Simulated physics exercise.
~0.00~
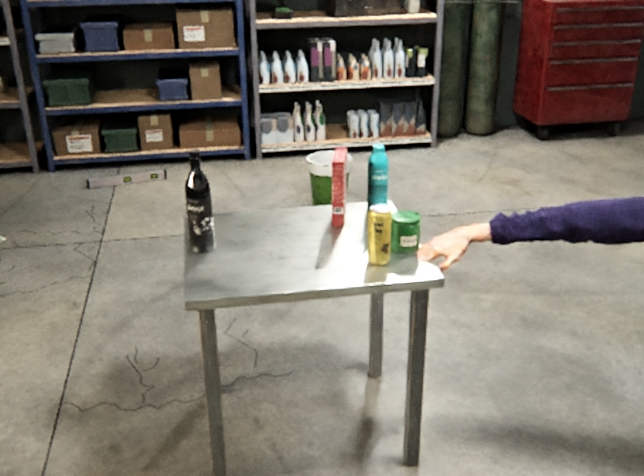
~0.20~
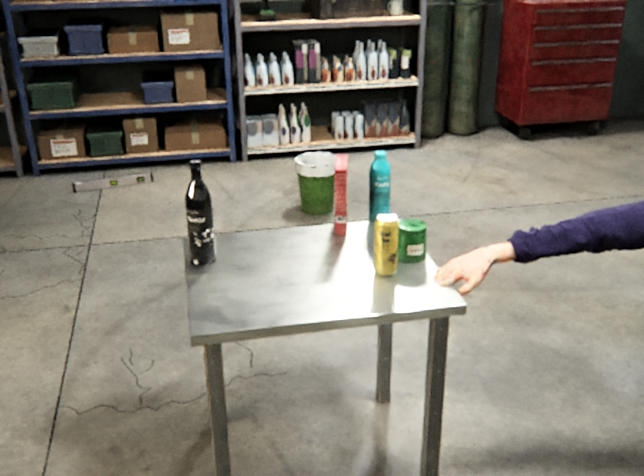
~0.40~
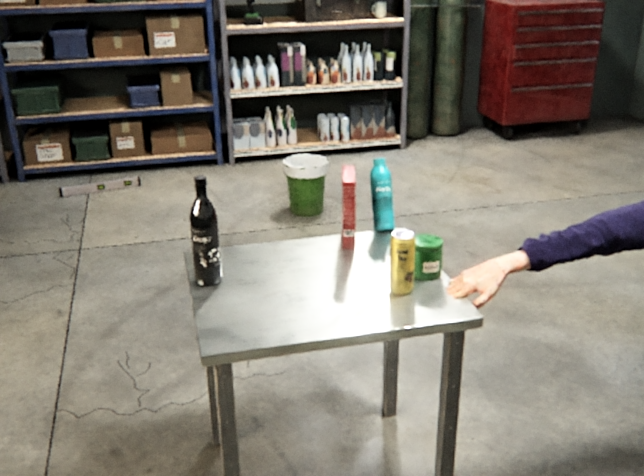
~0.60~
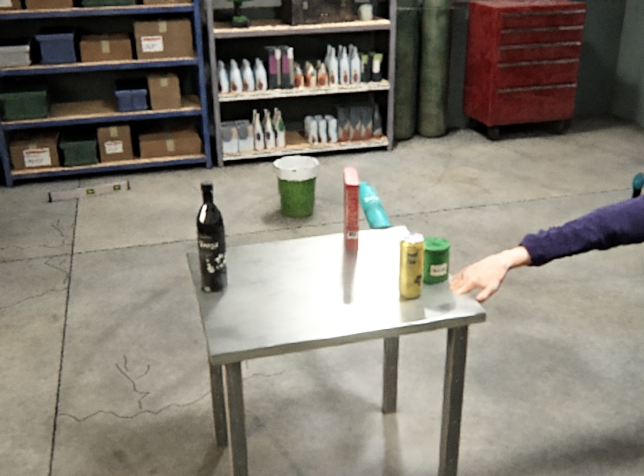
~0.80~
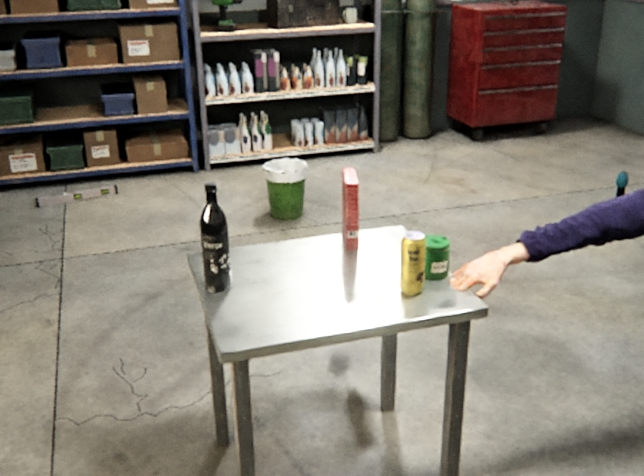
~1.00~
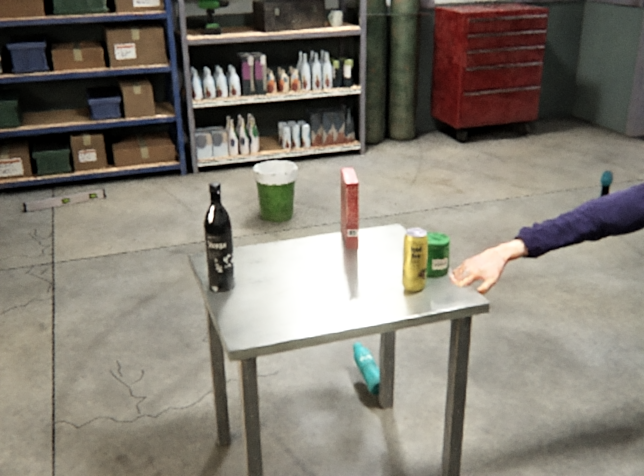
We see a hand at the right edge of a metal side table as it shifts toward us; the turquoise bottle at the back leans, topples and drops off, ending on the floor beneath, while the black bottle, red packet, yellow can and green jar stay on top.
